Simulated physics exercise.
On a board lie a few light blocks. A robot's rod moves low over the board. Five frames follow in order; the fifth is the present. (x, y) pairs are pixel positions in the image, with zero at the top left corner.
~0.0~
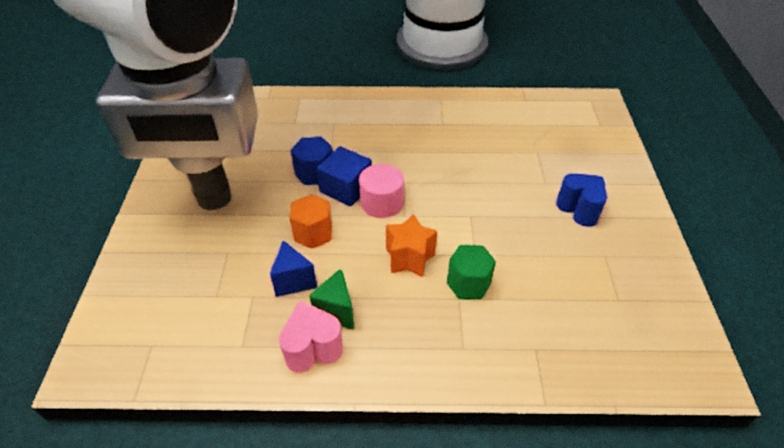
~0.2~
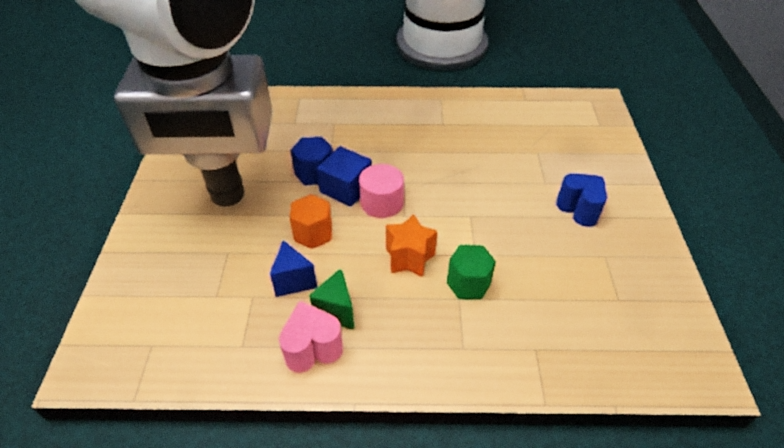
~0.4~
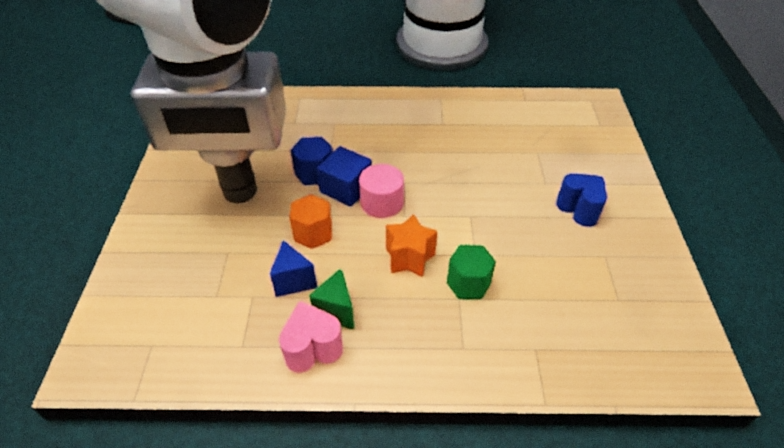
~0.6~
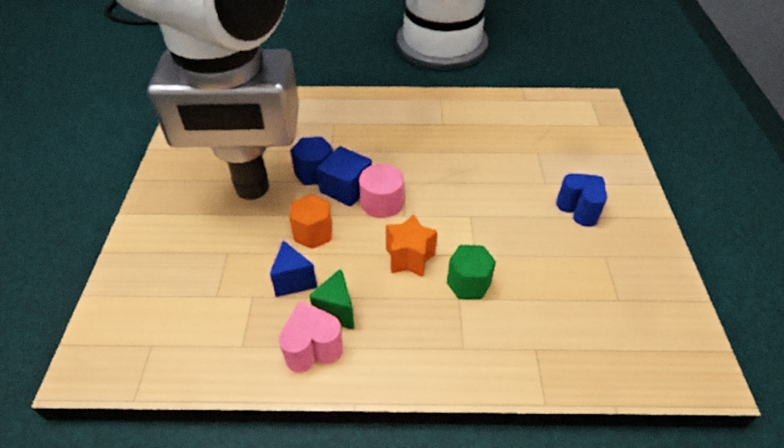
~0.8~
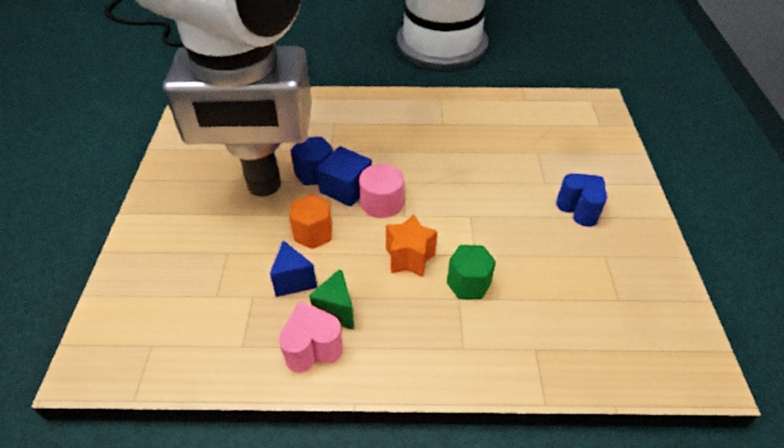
A pale wooden board on a dark green surface is seen from above at an angle, with a second robot's base beyond its far edge. Blue, pink, orange and green blocks sit around the left and middle, including a star and a pink heart, with a blue heart-shaped block at right. The robot arm at upper left slides its dark rod slowly rightward and slightly away, toward the blue blocks, while every block and the camera stay still.
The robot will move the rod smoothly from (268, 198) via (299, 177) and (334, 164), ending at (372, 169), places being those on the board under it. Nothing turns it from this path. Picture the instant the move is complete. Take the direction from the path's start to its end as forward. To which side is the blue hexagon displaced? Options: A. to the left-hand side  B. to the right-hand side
The answer is A.
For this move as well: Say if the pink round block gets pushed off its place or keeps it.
It is no longer where it was.
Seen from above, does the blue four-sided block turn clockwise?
The answer is yes.
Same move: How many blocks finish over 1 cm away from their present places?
That's three or more.
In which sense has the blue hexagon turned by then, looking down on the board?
I'd predict that, seen from above, the blue hexagon rotates counter-clockwise.
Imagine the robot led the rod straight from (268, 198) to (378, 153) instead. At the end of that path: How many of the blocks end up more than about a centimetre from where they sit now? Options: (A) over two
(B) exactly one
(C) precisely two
Option A.
What follows on the original path. One third of the way, rod (298, 164); blue hexagon (328, 140), turned 15° clockwise; blue four-sided block (349, 162).
Two thirds of the way, rod (334, 152); blue hexagon (361, 126); blue four-sided block (352, 161), turned 20° clockwise; pink round block (385, 180).
At the end, rod (371, 157); orange hexagon in place; blue hexagon (379, 123), turned 40° anticlockwise; blue four-sided block (375, 169), turned 55° clockwise; pink round block (400, 199).
